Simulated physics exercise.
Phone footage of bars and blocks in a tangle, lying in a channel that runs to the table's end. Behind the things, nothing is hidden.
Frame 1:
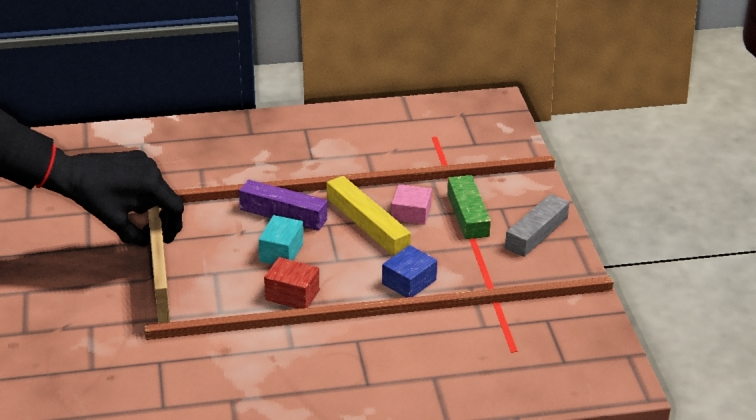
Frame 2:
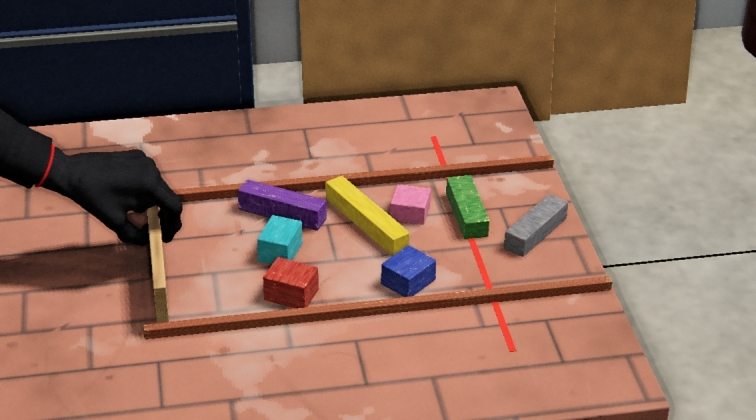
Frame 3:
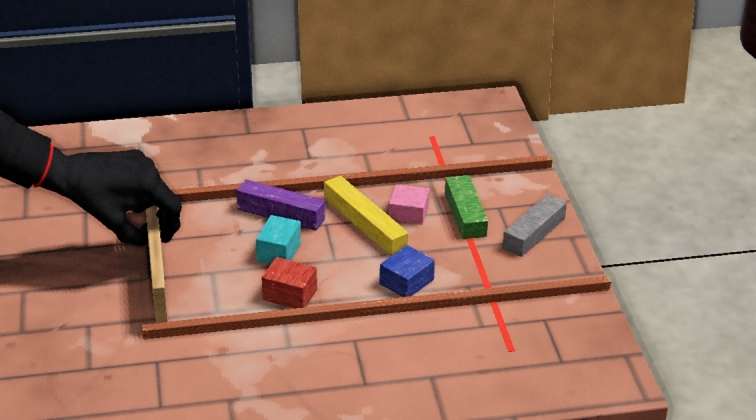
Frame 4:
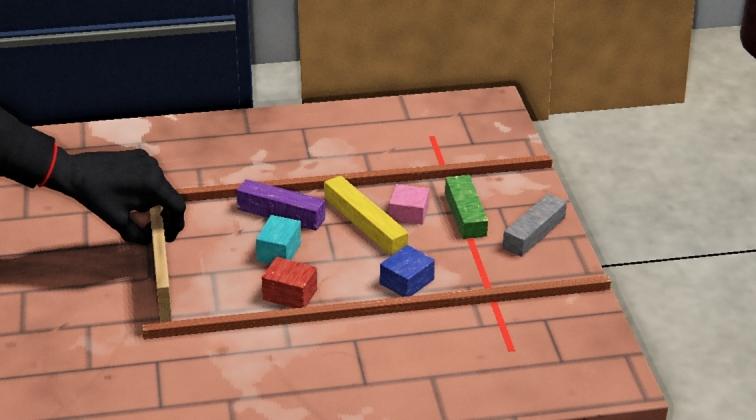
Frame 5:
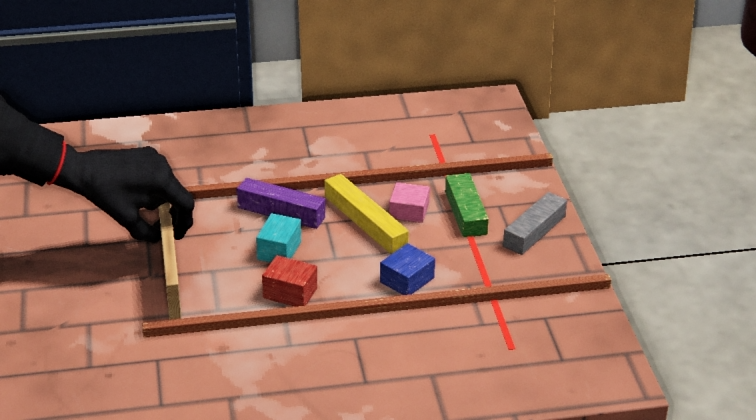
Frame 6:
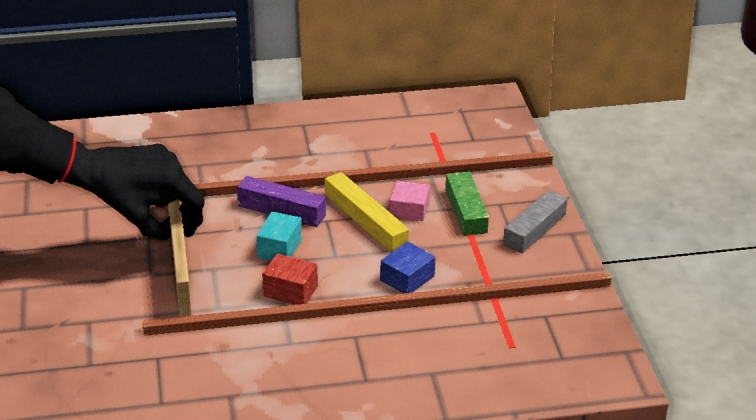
The video shows a black-gloved hand holding a wooden board upright behind colourful bars and blocks lying between two rails on a brick-patterned surface, then sliding the board slightly right while the pieces stay essentially still.
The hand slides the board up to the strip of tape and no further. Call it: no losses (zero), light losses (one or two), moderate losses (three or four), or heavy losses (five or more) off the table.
No losses.
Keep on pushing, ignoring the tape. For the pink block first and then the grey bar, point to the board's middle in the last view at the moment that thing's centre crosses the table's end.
Middle approx. at (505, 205), then approx. at (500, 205).
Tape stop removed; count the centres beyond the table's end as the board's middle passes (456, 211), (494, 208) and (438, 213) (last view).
The counts would come out as 0, 1 and 0.
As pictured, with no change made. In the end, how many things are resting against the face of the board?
3.
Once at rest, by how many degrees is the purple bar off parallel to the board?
The angle is some 30°.
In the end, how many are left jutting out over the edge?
You'd get 2.
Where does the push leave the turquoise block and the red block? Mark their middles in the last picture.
You'll find the turquoise block at roughly (483, 215) and the red block at roughly (502, 250).
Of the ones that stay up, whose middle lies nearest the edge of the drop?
Green bar.
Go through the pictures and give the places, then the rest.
Grey bar (538, 225); green bar (469, 207); pink block (412, 205); board (157, 245); tape (470, 234), in the first picture.
Green bar (467, 207); yellow bar (367, 215), in the second picture.
Pink block (409, 204); blue block (407, 272), in the third picture.
Grey bar (535, 224); board (159, 243), in the fourth picture.
Green bar (466, 205); purple bar (281, 203), in the fifth picture.
Grey bar (536, 221); green bar (467, 203); pink block (410, 201); board (178, 238); tape (469, 230), in the sixth picture.
Soon after, none off yet; grey bar at rest near (536, 221); green bar at rest near (467, 203); pink block at rest near (410, 201).
Then, none off yet; grey bar at rest near (536, 221); green bar moved a little near (491, 199); pink block moved about its own width near (455, 185).
At rest, the number that fall off is zero.
